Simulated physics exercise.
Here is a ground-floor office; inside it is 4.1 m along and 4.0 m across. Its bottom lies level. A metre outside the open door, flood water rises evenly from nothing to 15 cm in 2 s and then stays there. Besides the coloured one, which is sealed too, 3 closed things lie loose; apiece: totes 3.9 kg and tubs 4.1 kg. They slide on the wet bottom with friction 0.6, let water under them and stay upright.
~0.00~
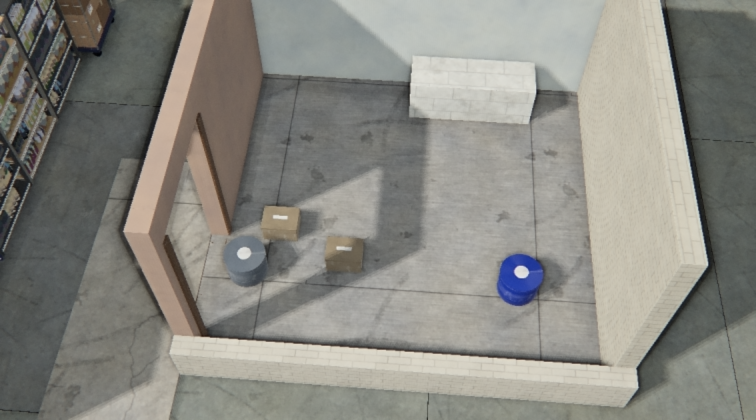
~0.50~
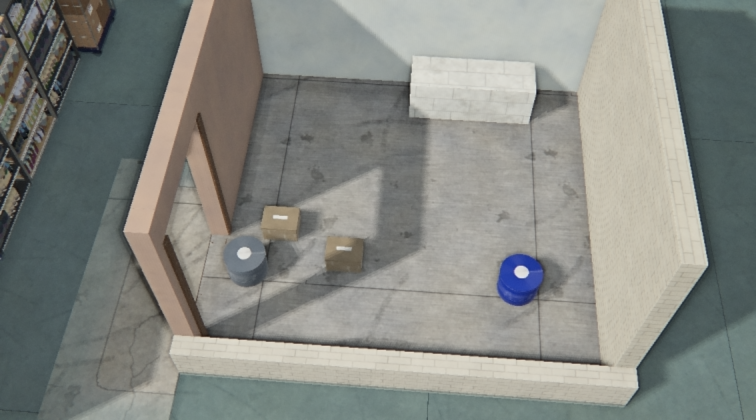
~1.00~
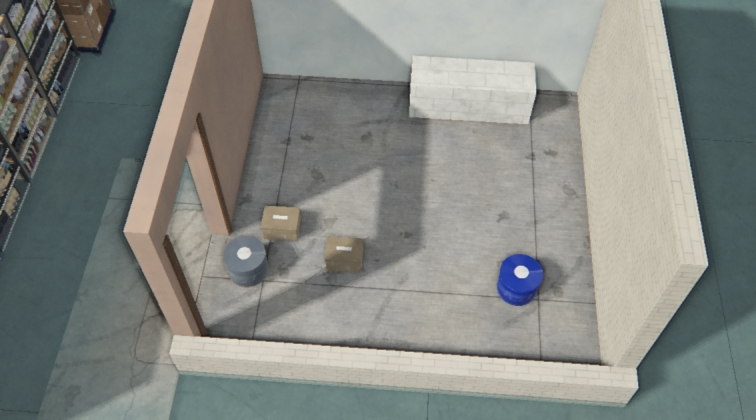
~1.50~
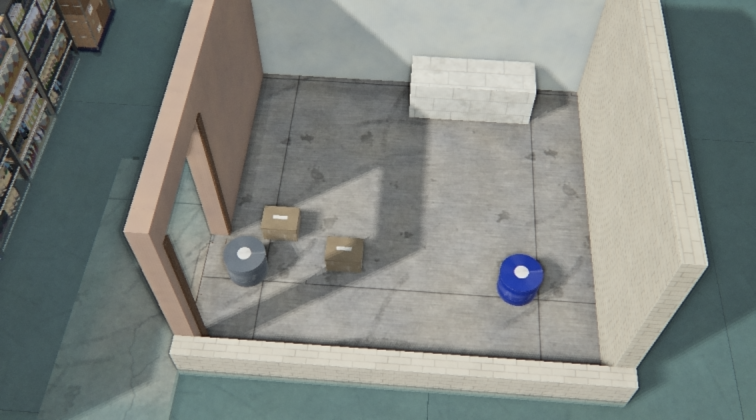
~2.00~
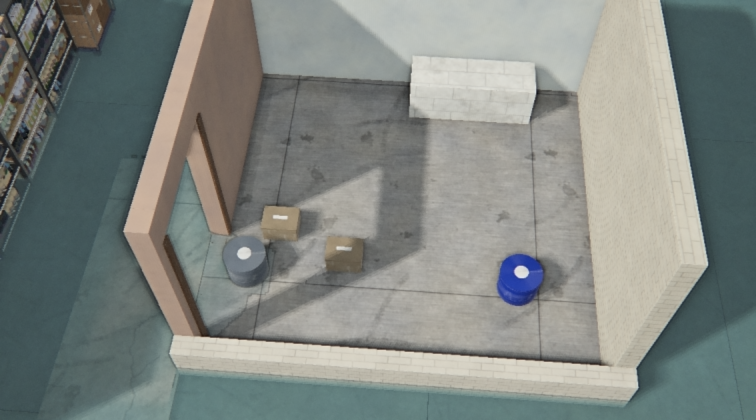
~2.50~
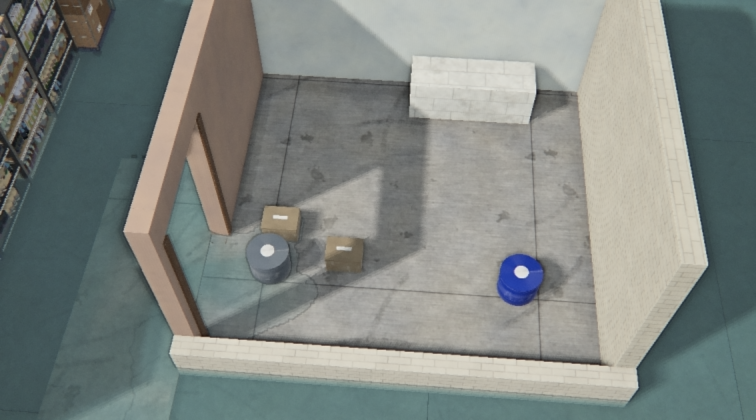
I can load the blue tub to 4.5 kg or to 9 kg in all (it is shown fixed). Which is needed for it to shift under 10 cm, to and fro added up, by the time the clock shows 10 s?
I expect that neither weight holds it.
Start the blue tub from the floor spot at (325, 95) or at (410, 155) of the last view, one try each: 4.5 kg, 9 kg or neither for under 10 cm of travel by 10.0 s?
In turn: The smaller is enough; the smaller is enough.
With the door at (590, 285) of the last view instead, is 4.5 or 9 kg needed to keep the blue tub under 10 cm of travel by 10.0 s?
Then neither load is enough.
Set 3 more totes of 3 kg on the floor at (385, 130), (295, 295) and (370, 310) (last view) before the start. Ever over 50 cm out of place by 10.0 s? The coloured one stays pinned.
In turn: Under, over, past it.
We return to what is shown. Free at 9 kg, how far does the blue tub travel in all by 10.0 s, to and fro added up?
Some 150 cm in all.
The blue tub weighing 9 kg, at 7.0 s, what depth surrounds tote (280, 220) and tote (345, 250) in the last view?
Roughly 1 and 5 cm.
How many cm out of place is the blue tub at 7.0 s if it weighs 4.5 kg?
About 100 cm.
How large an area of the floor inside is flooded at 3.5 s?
About 4.0 m2.
After 3.5 s the blue tub would be 0 cm from its start with 4.5 kg and 0 cm from its start with 9 kg; 0 cm of water round it then.
After 4.5 s the blue tub would be 2 cm from its start with 4.5 kg and 0 cm from its start with 9 kg; 3 cm of water round it then.
After 7.0 s the blue tub would be 101 cm from its start with 4.5 kg and 20 cm from its start with 9 kg; 6 cm of water round it then.
After 10.0 s the blue tub would be 277 cm from its start with 4.5 kg and 145 cm from its start with 9 kg; 8 cm of water round it then.
